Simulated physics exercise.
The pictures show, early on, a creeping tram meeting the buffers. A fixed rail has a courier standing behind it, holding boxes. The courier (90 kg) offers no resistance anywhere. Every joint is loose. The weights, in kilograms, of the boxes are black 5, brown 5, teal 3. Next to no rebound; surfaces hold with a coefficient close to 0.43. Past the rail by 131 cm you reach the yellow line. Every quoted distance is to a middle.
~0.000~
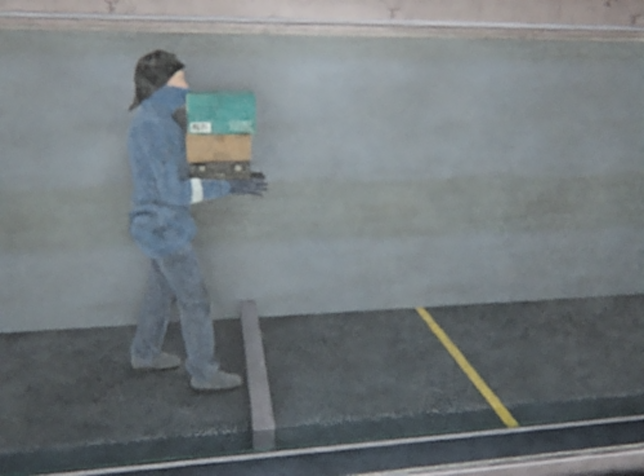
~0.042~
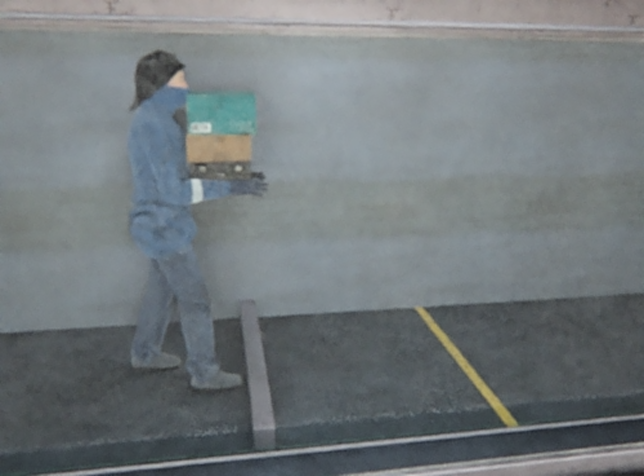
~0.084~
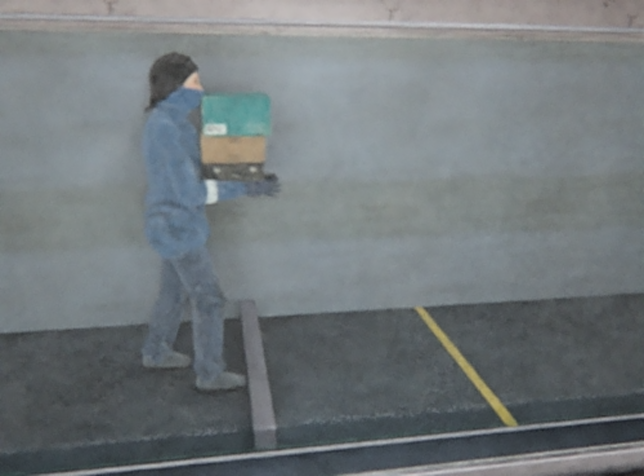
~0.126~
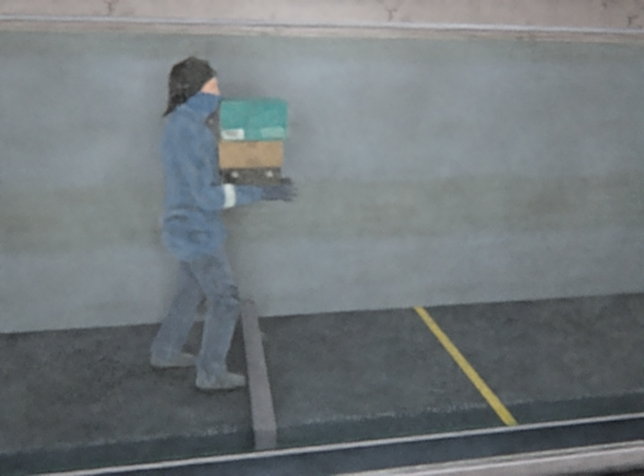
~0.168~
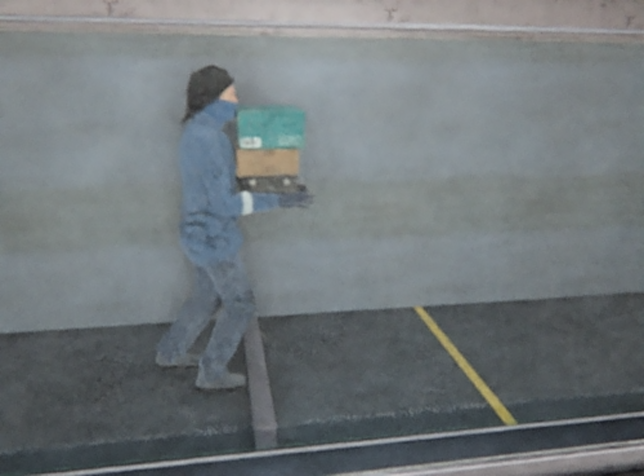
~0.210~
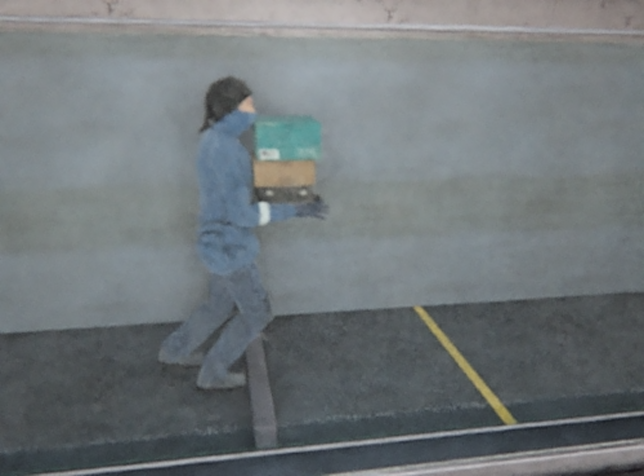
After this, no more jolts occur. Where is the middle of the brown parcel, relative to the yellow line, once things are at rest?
It sits beyond the yellow line.
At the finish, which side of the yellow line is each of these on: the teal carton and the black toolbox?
Teal carton: Goes over. Black toolbox: Falls short.
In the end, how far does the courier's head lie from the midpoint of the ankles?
Roughly 90 cm.
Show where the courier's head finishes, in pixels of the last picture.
Somewhere around (469, 320) in the last picture.
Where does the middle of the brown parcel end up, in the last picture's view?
I'd put it somewhere close to (557, 362).
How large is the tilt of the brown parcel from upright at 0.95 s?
0°.
After 0.45 s the brown parcel is 57 cm short of the yellow line, tilted 25°, near (371, 267) in the last picture's view; the teal carton 55 cm short of the yellow line, tilted 25°.
After 0.65 s the brown parcel is 13 cm short of the yellow line, tilted 0°, near (438, 334) in the last picture's view.
After 0.95 s the brown parcel is 32 cm past the yellow line, tilted 0°, near (520, 355) in the last picture's view.
When all is still (2.5 s), black toolbox stops short of the yellow line; brown parcel crosses the yellow line; teal carton crosses the yellow line; courier's head crosses the yellow line.
